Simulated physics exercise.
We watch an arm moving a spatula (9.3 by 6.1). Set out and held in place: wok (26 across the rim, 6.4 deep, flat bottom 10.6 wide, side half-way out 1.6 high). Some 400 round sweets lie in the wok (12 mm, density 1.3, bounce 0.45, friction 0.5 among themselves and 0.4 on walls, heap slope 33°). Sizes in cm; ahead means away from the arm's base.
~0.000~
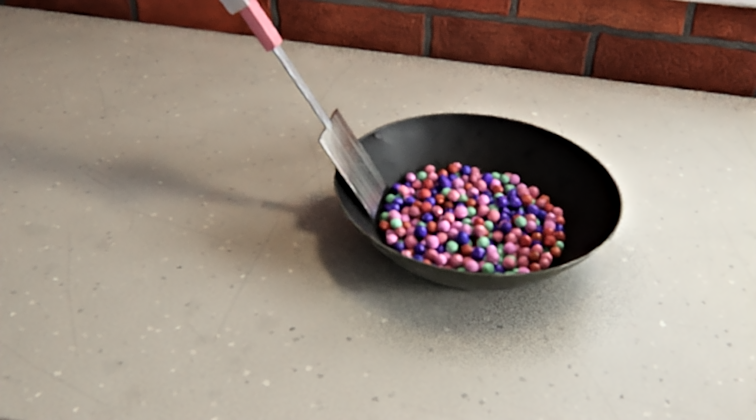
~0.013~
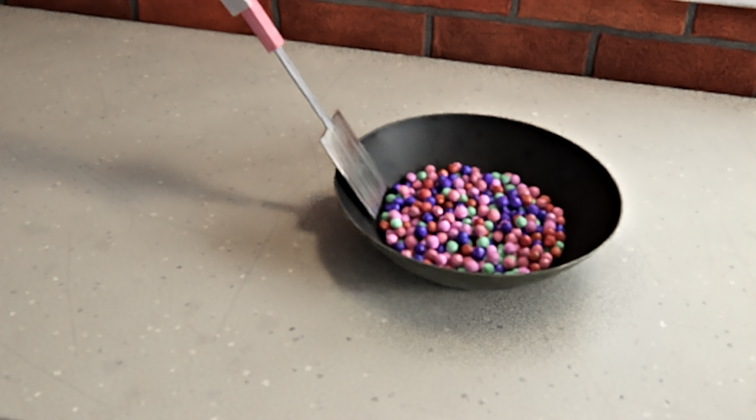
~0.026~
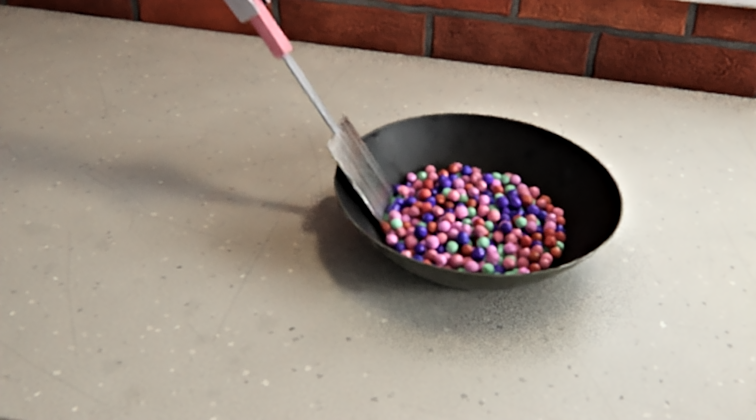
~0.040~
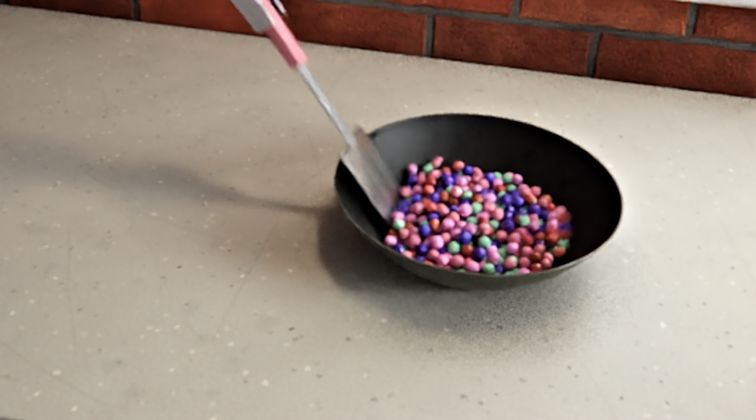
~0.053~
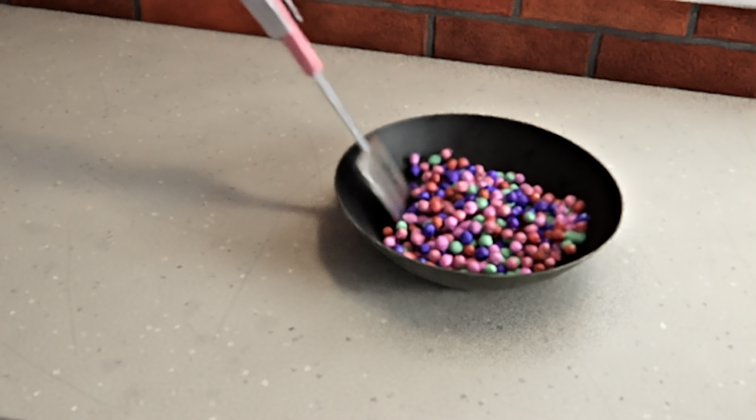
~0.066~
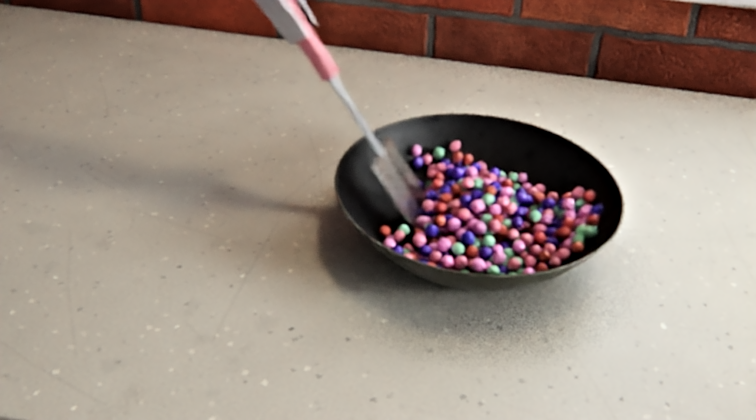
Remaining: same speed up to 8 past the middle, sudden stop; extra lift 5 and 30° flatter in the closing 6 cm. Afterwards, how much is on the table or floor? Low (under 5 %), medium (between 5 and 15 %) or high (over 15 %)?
Share on the table or floor: High (over 15 %).
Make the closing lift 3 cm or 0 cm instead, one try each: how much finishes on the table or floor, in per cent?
Some 20 and 15 per cent.
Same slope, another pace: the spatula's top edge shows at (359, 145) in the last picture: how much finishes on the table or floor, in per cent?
Some 15 per cent.
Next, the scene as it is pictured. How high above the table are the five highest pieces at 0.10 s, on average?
Roughly 7 cm.
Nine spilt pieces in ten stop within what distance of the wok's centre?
Some 60 cm.
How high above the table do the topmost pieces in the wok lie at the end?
About 6.0 cm.
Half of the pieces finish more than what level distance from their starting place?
About 4 cm.
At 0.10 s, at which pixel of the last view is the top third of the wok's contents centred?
Near (520, 208).
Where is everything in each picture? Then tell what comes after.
The first picture shows spatula top edge at (328, 124), sloping 56°; upper third of the load around (470, 213), from x 385 to 560, top at y 170; 396 in the wok.
The second picture shows spatula top edge at (329, 125), sloping 56°; upper third of the load around (470, 213), from x 385 to 560, top at y 170.
The third picture shows spatula top edge at (337, 131), sloping 56°; upper third of the load around (471, 213), from x 385 to 560, top at y 170.
The fourth picture shows spatula top edge at (350, 140), sloping 56°; upper third of the load around (475, 213), from x 390 to 565, top at y 165.
The fifth picture shows spatula top edge at (366, 148), sloping 56°; upper third of the load around (481, 211), from x 390 to 580, top at y 155.
The sixth picture shows spatula top edge at (381, 152), sloping 56°; upper third of the load around (492, 210), from x 385 to 595, top at y 145; 396 in the wok.
After 0.10 s, sloping 56°, highest piece 8 above the table; 396 in the wok.
After 0.14 s, sloping 47°, highest piece 9 above the table; 391 in the wok, 5 on the blade or in flight.
After 0.36 s, sloping 26°, highest piece 18 above the table; 306 in the wok, 22 on the table or floor, 68 on the blade or in flight.
After 1.41 s, sloping 26°, highest piece 5 above the table; 306 in the wok, 90 on the table or floor.
At rest, 306 in the wok, 90 on the table or floor. That is 23 % on the table or floor.
